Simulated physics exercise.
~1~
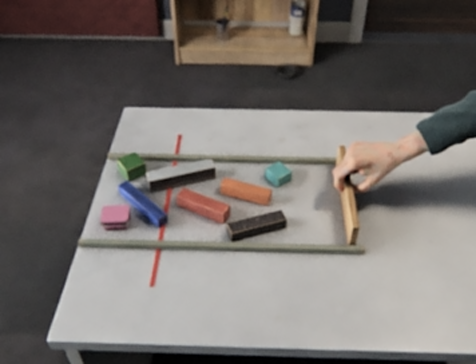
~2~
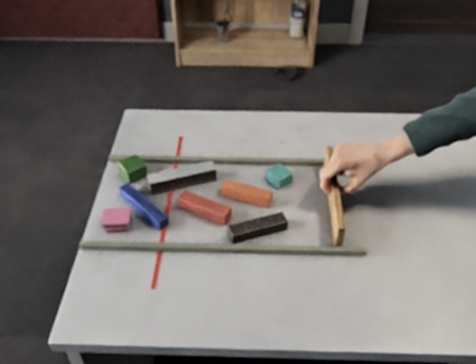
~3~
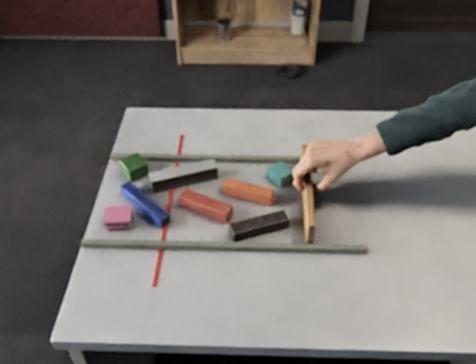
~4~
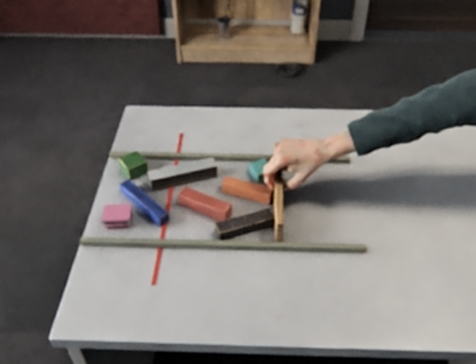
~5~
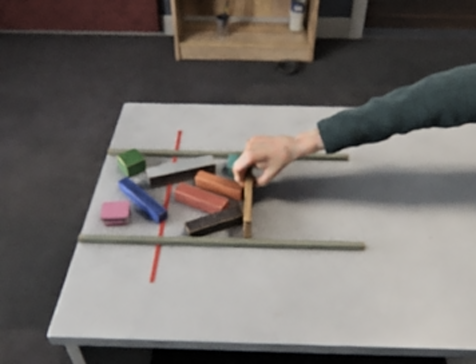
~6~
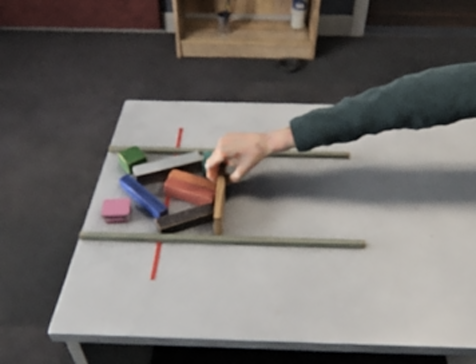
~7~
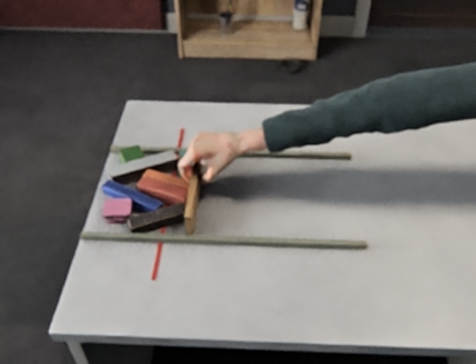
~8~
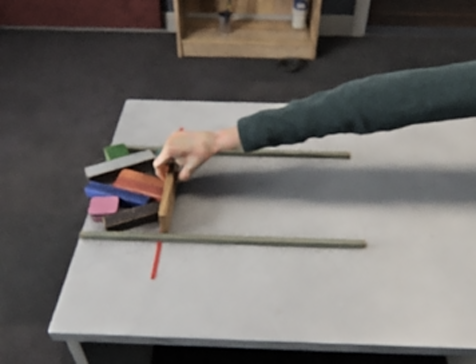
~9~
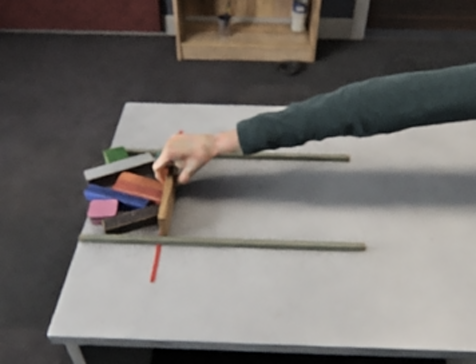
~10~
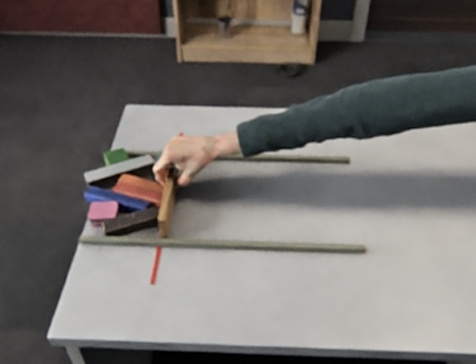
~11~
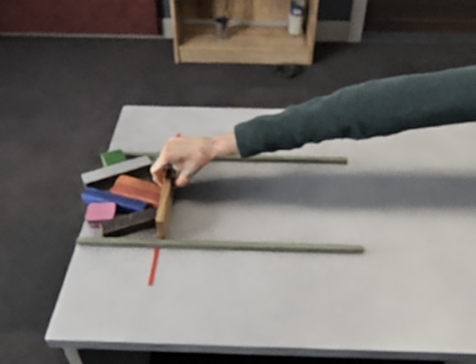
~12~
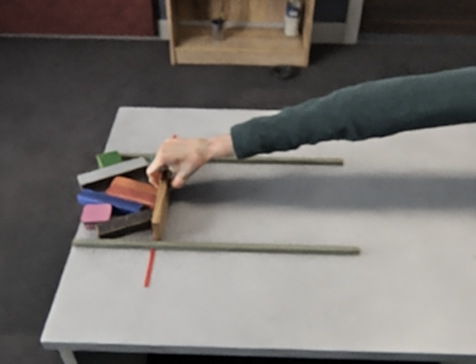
A hand slides a wooden board left, bunching colourful blocks at the table's edge without any falling.
